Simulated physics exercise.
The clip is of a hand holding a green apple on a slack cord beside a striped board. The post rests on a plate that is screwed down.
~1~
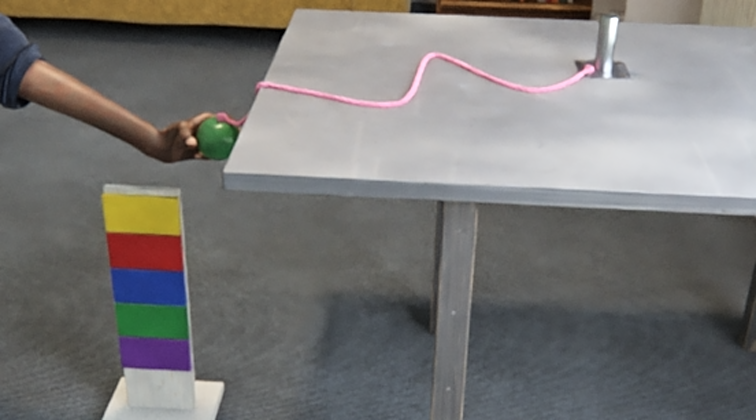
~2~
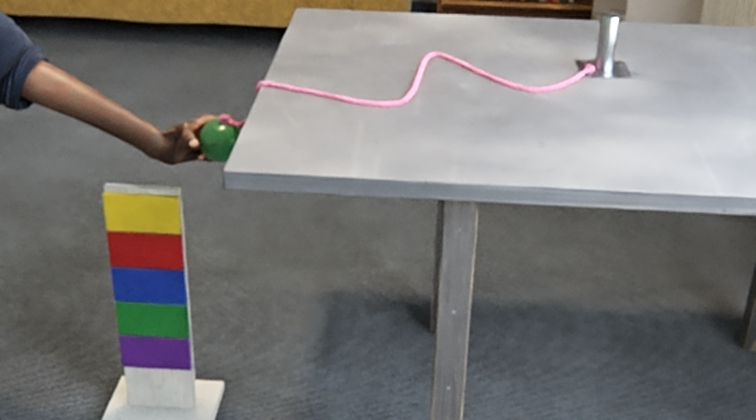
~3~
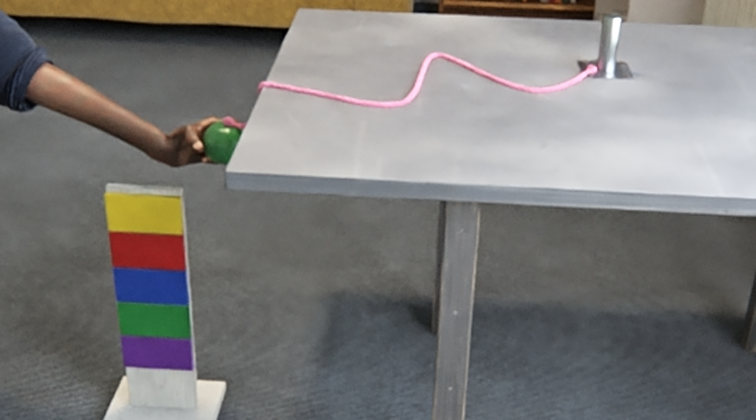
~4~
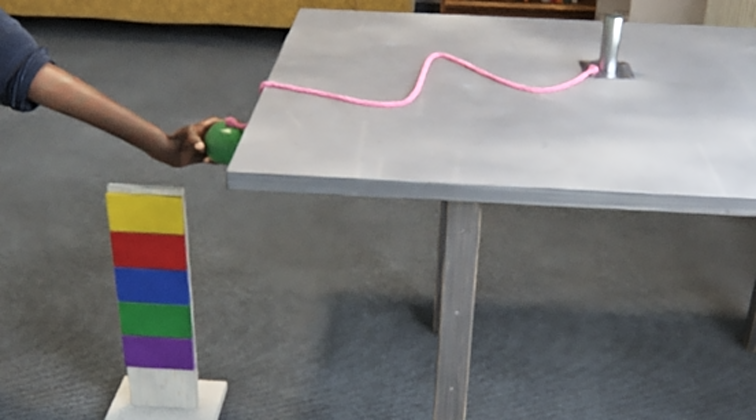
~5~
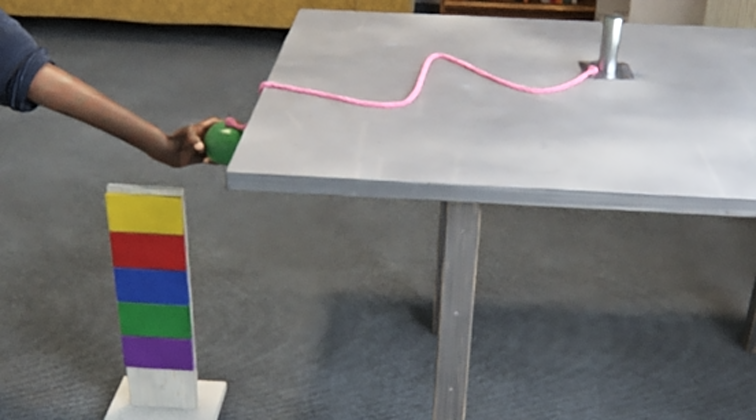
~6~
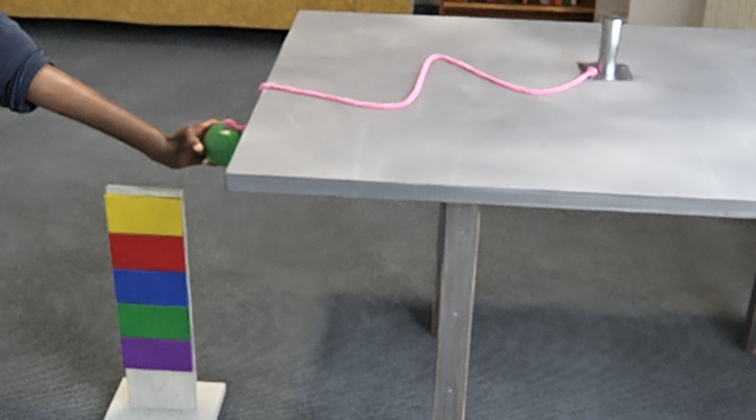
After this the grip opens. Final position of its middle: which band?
Band: Green.
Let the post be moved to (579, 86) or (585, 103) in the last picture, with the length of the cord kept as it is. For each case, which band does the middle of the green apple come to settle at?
Taking the two spots in turn: Purple, then purple.
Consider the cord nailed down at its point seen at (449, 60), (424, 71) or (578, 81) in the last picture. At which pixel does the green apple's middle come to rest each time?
Readings in order - (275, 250), (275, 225), (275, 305).
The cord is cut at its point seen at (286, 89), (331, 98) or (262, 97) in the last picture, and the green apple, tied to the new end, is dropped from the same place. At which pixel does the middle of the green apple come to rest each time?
Cut 1: About (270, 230). Cut 2: About (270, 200). Cut 3: About (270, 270).
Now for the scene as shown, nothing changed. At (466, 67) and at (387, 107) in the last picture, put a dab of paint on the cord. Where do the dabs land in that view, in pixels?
Near (407, 72) and (269, 134).
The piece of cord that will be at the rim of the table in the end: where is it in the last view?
Location: About (417, 90).
Soon after, apple near (293, 301); level with green.
After that, apple near (261, 318); level with green.
In the end, apple near (279, 314); level with green. At green.
